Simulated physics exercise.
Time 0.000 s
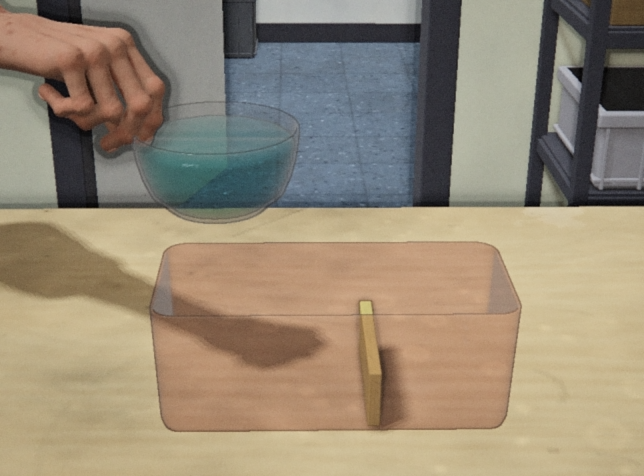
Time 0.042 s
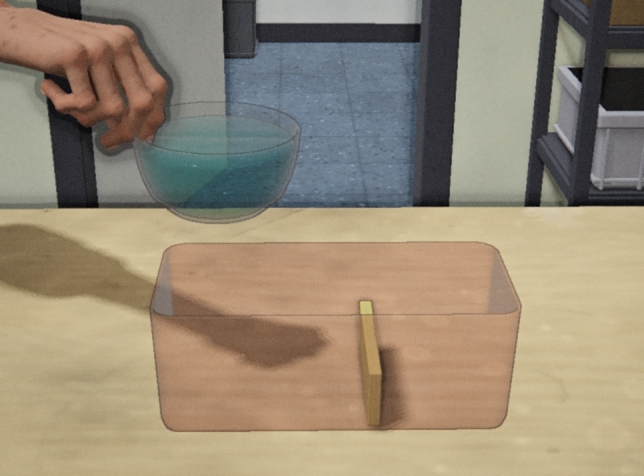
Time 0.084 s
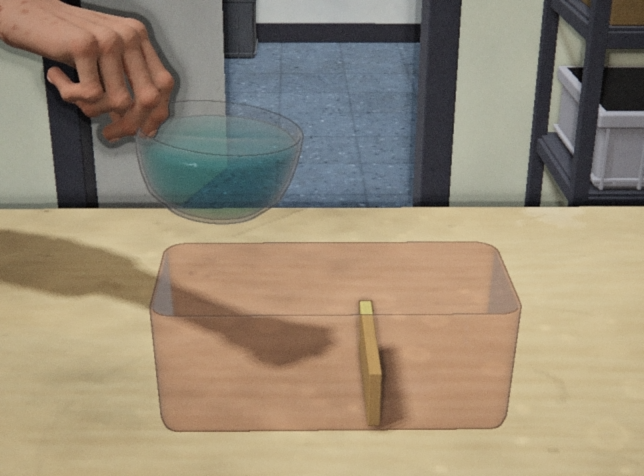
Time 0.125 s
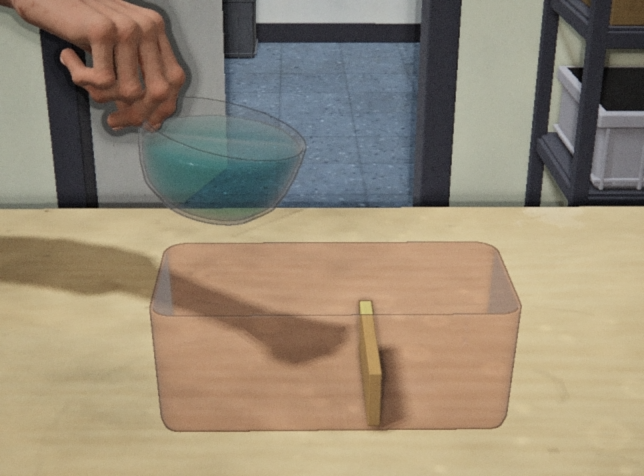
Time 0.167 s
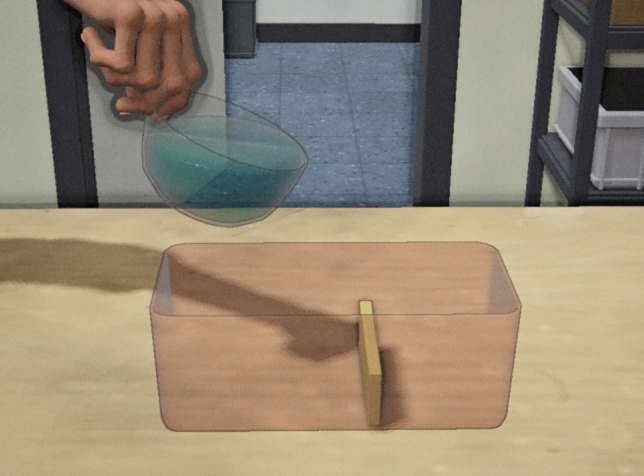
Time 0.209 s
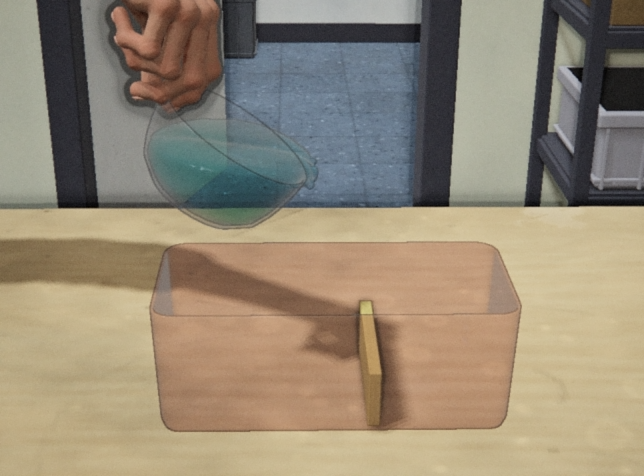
A hand tilted a clear round bowl of blue-green water gently to the right above a long, see-through pinkish basin with a small upright yellow wall inside, until a little water slipped over the rim.
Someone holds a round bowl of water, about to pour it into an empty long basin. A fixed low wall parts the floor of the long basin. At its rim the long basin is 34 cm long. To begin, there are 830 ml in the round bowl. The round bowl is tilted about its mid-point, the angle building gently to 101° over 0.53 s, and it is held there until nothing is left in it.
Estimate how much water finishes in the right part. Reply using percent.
I would say 21 per cent.
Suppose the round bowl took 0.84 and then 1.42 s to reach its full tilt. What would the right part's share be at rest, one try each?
Some 35 and 45 per cent, in that order.
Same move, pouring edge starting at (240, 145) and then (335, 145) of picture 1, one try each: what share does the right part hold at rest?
Result: 10 per cent, then 50 per cent.
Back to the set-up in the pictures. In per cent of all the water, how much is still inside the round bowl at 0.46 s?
Remaining: Near 18 % of the total.
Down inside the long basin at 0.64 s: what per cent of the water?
That comes to about 94 percent.
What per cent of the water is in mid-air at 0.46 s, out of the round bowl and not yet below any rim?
About 34 per cent.
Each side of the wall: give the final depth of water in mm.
About 22 mm left, about 10 mm right.
Then, 0.46 s in, the tilt is 96° and 19 per cent is still to pour, 33 is left of the wall and 15 right of it.
Then, 0.64 s in, the tilt is 101° and 2 per cent is still to pour, 74 is left of the wall and 20 right of it.
Then, 0.82 s in, the tilt is 101° and 0 per cent is still to pour, 73 is left of the wall and 20 right of it.
Then, 1.03 s in, the tilt is 101° and 0 per cent is still to pour, 74 is left of the wall and 21 right of it.
Finally, 74 per cent lies left of the wall, 21 right of it and 5 outside.
